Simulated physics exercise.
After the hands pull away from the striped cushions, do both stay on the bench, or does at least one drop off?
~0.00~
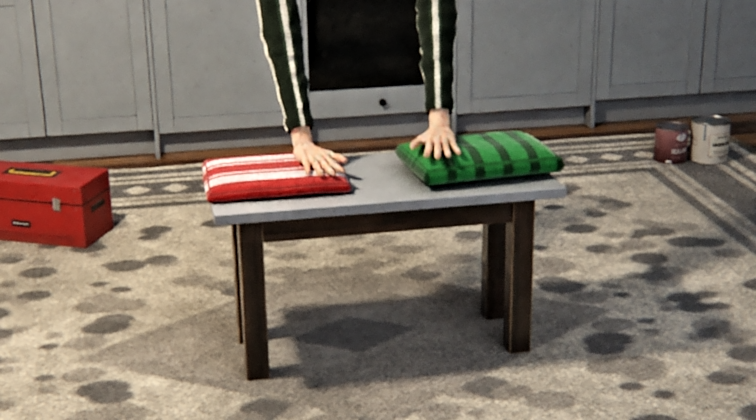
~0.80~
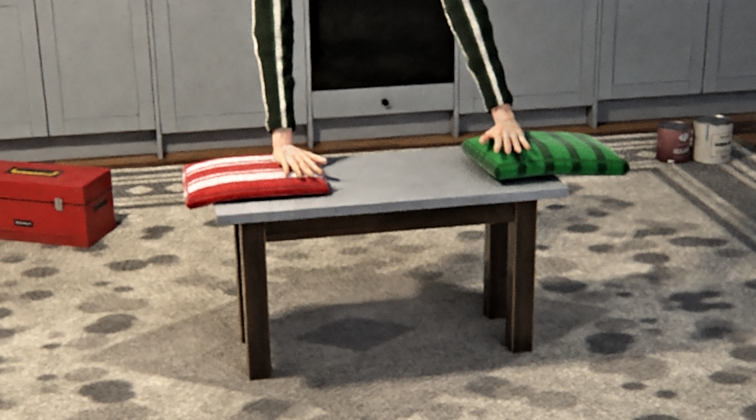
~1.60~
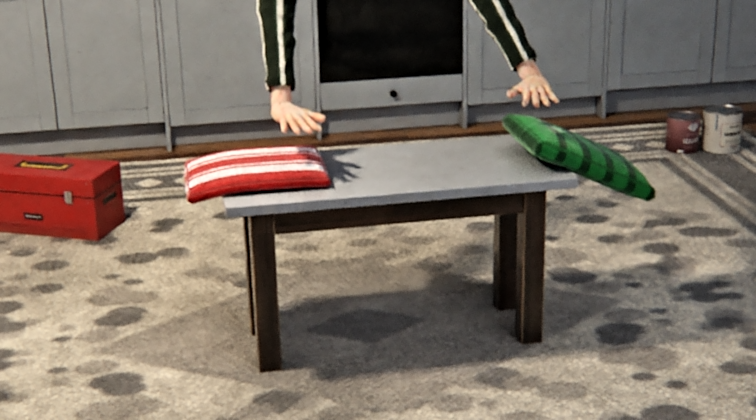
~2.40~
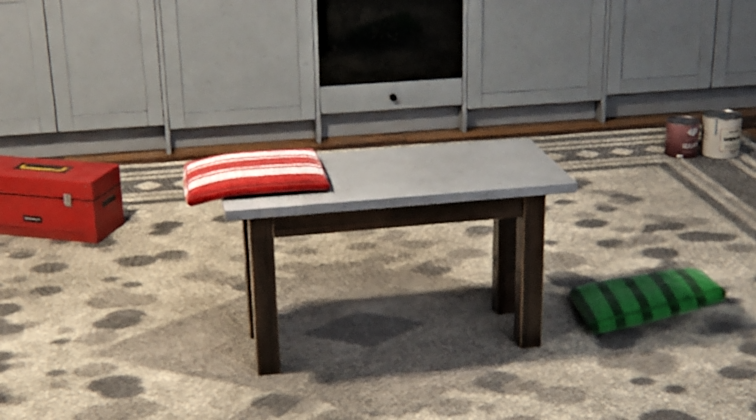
One drops off. The green cushion tips over the right end and lands on the rug, while the red one stays on the bench.
